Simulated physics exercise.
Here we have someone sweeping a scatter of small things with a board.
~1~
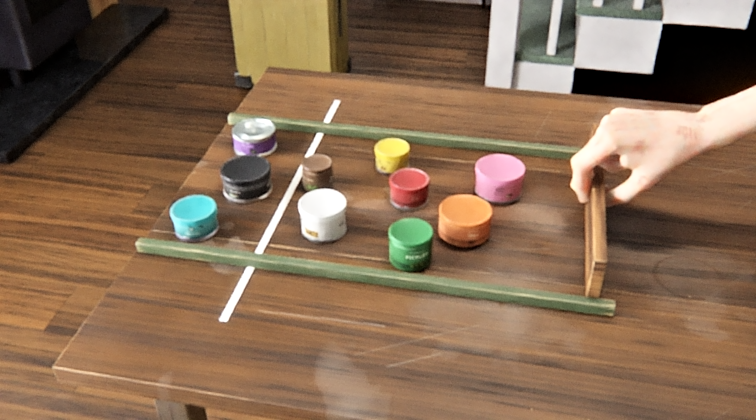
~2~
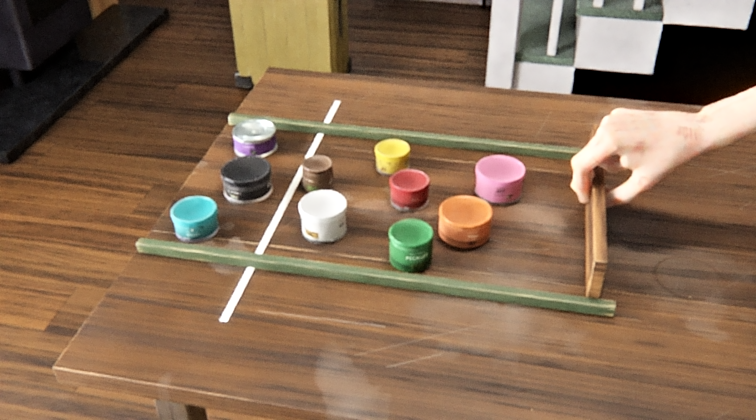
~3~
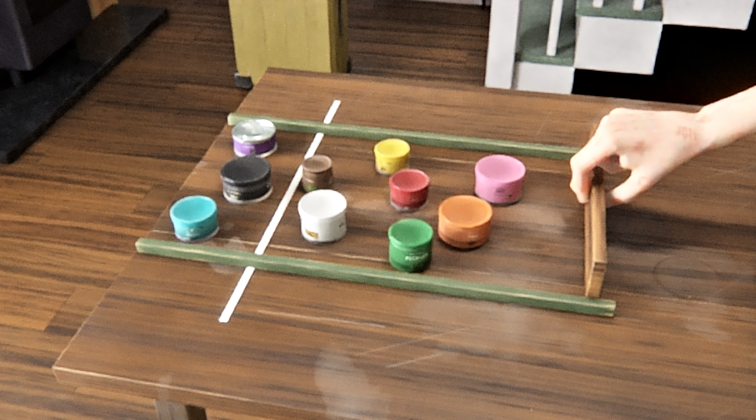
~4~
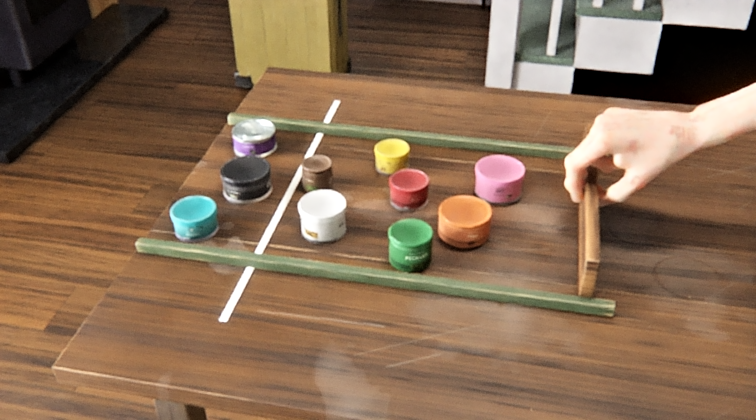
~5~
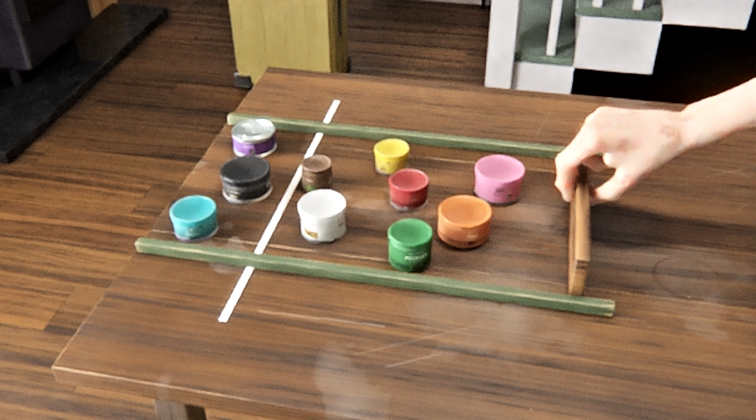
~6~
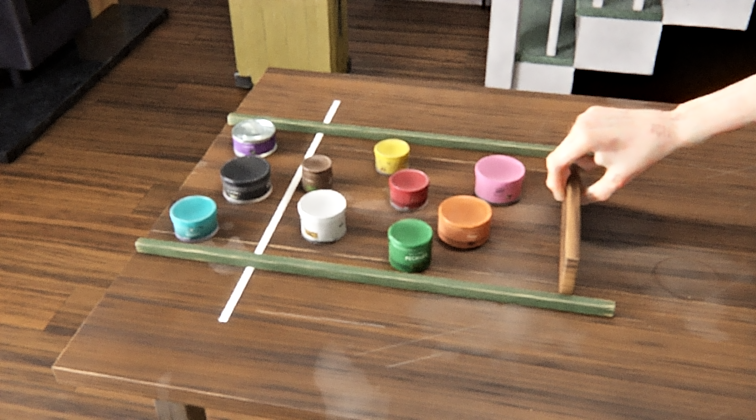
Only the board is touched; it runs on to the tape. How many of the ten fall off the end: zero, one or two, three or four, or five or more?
The number that fall off is zero.
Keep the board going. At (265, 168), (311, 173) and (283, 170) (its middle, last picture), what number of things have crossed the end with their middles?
Past the end: 1, 0 and 0.
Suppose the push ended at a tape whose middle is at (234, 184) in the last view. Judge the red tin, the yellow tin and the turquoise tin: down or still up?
The red tin remains up, the yellow tin does not fall, the turquoise tin tumbles off.
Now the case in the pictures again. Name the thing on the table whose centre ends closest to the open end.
It is the turquoise tin.
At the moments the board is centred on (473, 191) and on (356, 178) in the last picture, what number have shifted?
The counts are 2 and 7.
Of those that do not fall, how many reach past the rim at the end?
It comes to 1.
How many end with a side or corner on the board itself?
The number is 5.
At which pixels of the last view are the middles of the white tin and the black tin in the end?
The white tin stops around (208, 216); the black tin around (218, 183).
A little later, none off yet; turquoise tin at rest near (195, 219); purple tin at rest near (255, 139); black tin at rest near (247, 179).
When it is over, the number that fall off is zero.
